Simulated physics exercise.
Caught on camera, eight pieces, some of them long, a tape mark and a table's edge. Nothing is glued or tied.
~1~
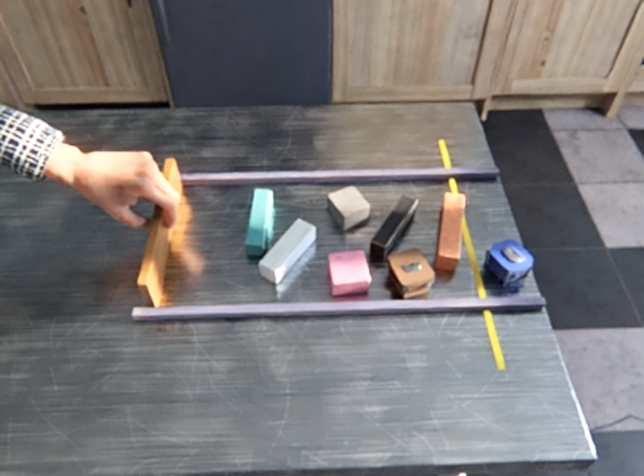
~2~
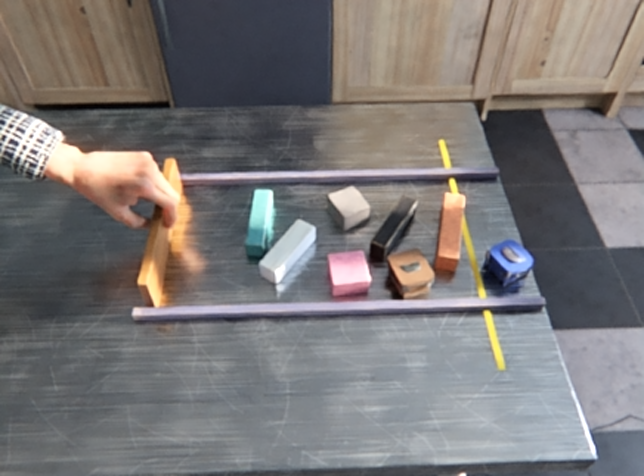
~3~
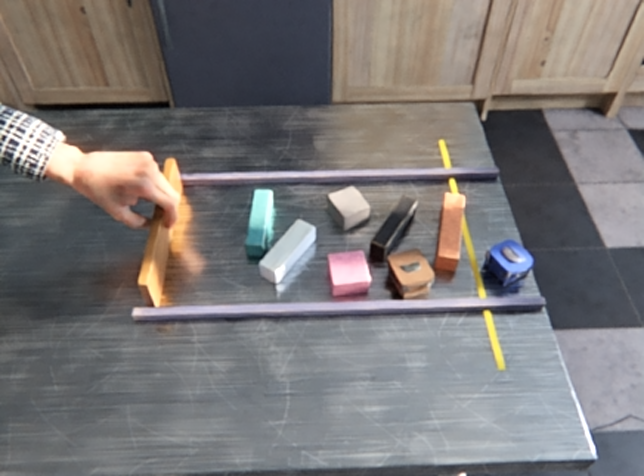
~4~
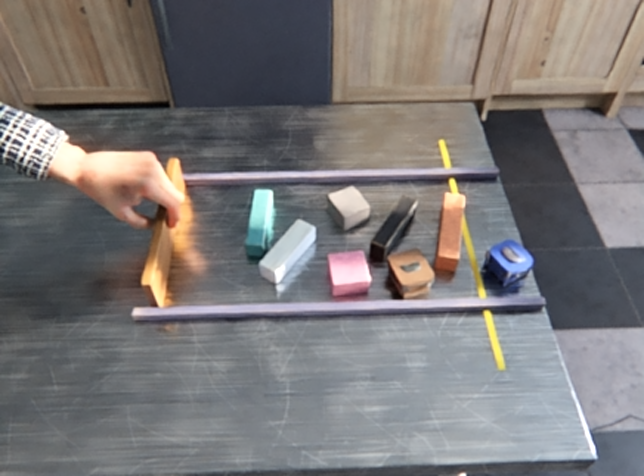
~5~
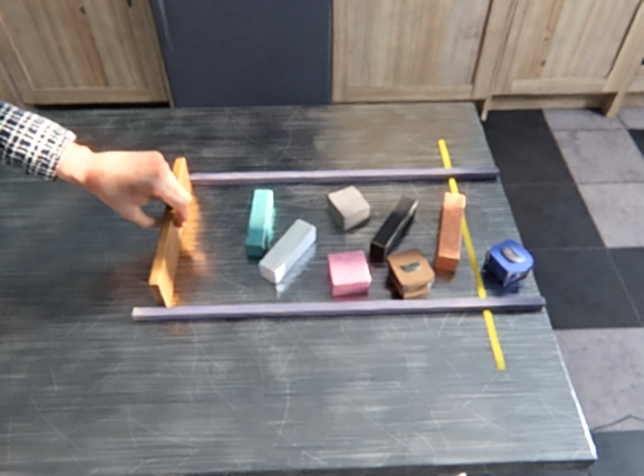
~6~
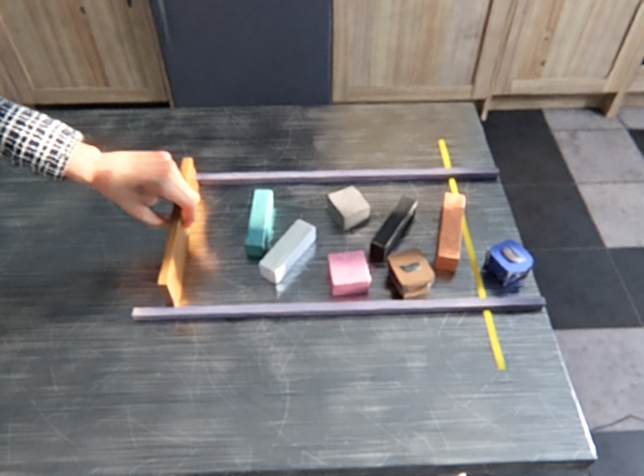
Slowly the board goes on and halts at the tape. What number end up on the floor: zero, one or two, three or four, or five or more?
In the end the number that fall off is three or four.
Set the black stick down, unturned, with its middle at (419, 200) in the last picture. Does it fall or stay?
It goes over.
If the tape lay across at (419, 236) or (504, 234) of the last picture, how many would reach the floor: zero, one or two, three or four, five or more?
For each place: Either one or two; five or more.
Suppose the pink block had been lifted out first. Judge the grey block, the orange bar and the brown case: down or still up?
The grey block survives; the orange bar drops off; the brown case stays on.
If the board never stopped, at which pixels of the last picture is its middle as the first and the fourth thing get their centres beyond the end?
First at (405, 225), next at (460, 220).
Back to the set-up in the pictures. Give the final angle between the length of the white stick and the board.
Roughly 30° out of line.
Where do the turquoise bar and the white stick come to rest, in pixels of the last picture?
The turquoise bar at (472, 216), the white stick at (498, 249).
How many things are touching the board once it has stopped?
The number is 2.
Soon after, none off yet; blue case at rest near (508, 263); orange bar at rest near (450, 231); brown case at rest near (409, 274).
In the end, the number that fall off is three or four; gone, black stick, brown case, orange bar and blue case.
